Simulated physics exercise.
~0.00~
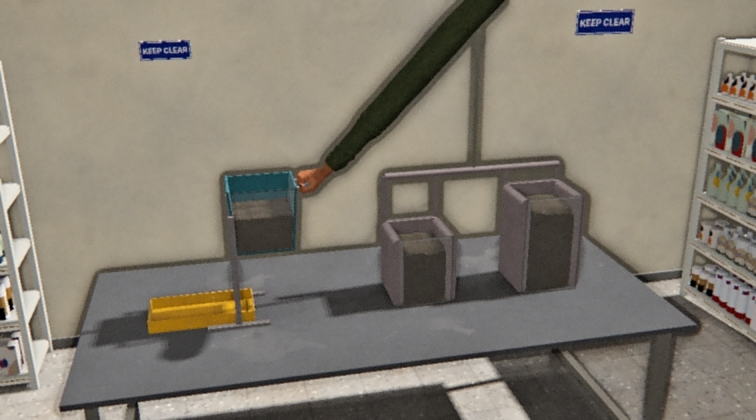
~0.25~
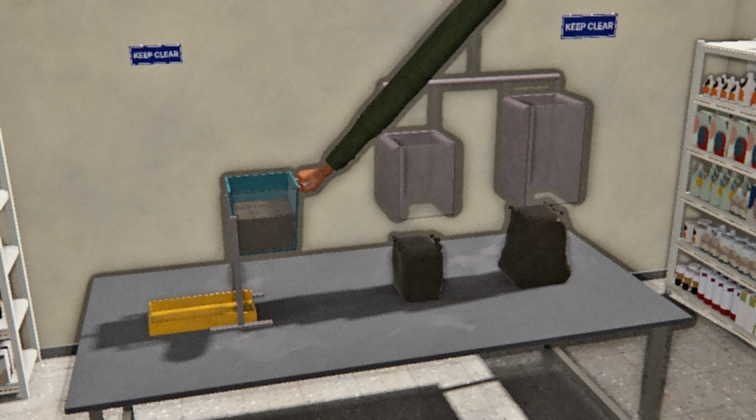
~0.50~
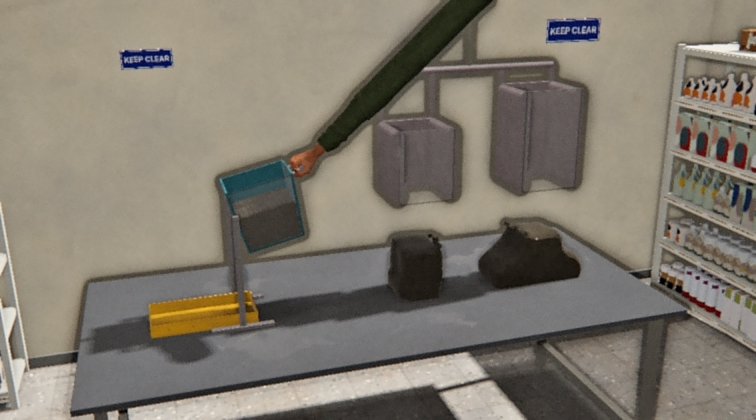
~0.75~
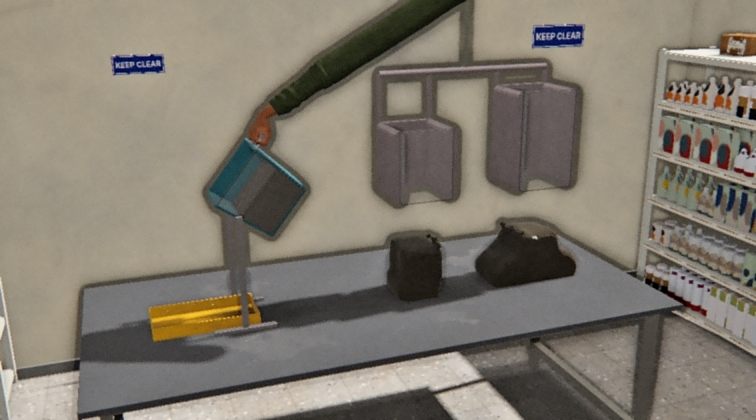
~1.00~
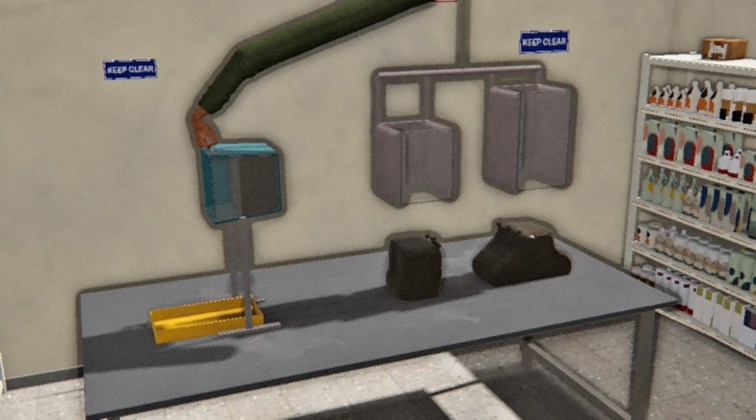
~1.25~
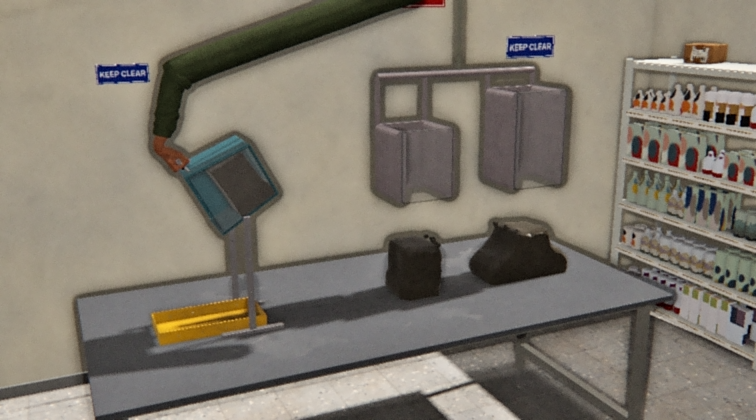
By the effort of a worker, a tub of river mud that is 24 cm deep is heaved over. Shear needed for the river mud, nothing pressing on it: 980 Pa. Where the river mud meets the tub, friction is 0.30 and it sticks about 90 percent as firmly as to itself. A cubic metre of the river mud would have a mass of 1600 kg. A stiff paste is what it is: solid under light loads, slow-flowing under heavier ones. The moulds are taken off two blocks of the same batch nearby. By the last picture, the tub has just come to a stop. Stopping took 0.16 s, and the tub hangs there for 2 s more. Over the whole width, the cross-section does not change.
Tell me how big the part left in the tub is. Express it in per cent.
I would say about 0 percent.
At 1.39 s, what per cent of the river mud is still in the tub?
100 %, roughly.
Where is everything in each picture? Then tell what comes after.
The first picture shows handle-side rim at (294, 188), tilt 0 degrees; top of the river mud at (280, 216); blocks stand 24 cm, 36 cm (left to right).
The second picture shows handle-side rim at (296, 187), tilt 0 degrees; top of the river mud at (282, 215); blocks stand 23 cm, 31 cm (left to right).
The third picture shows handle-side rim at (290, 174), tilt 13 degrees; top of the river mud at (292, 202); blocks stand 23 cm, 23 cm (left to right).
The fourth picture shows handle-side rim at (254, 151), tilt 51 degrees; top of the river mud at (278, 171); blocks stand 23 cm, 23 cm (left to right).
The fifth picture shows handle-side rim at (209, 157), tilt 91 degrees; top of the river mud at (245, 157); blocks stand 23 cm, 23 cm (left to right).
The sixth picture shows handle-side rim at (187, 179), tilt 118 degrees; top of the river mud at (240, 153); blocks stand 23 cm, 23 cm (left to right).
After 1.39 s, the tub is at 118 degrees and holds 99 %.
After 1.56 s, the tub is at 118 degrees and holds 32 %.
After 1.73 s, the tub is at 118 degrees and holds 0 %.
After 1.90 s, the tub is at 118 degrees and holds 0 %.
After 3.25 s, at the end, the tub is at 118 degrees and holds 0 %.
